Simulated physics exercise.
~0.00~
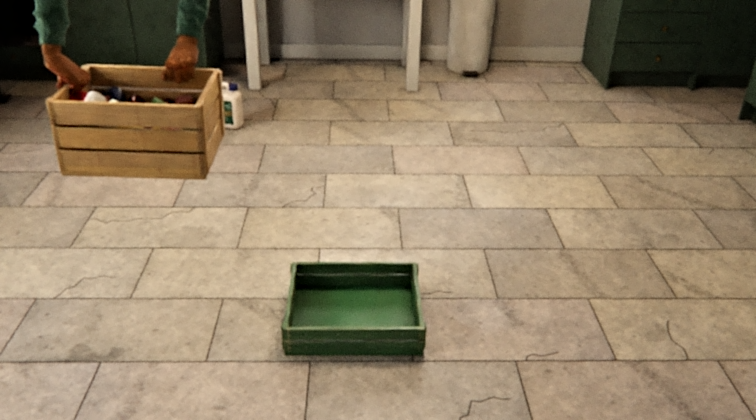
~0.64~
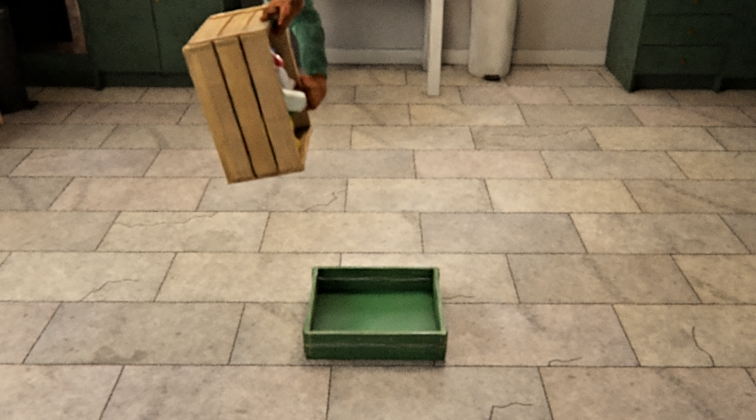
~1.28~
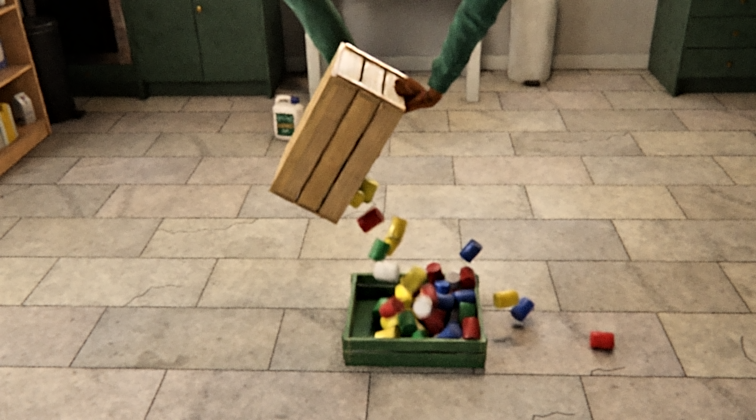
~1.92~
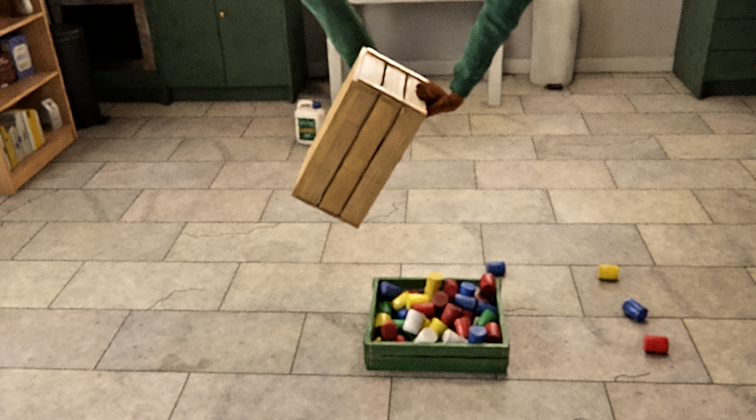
Hands tipping a wooden crate over a green tub, pouring colourful small pieces that mostly fill it while four land on the floor.
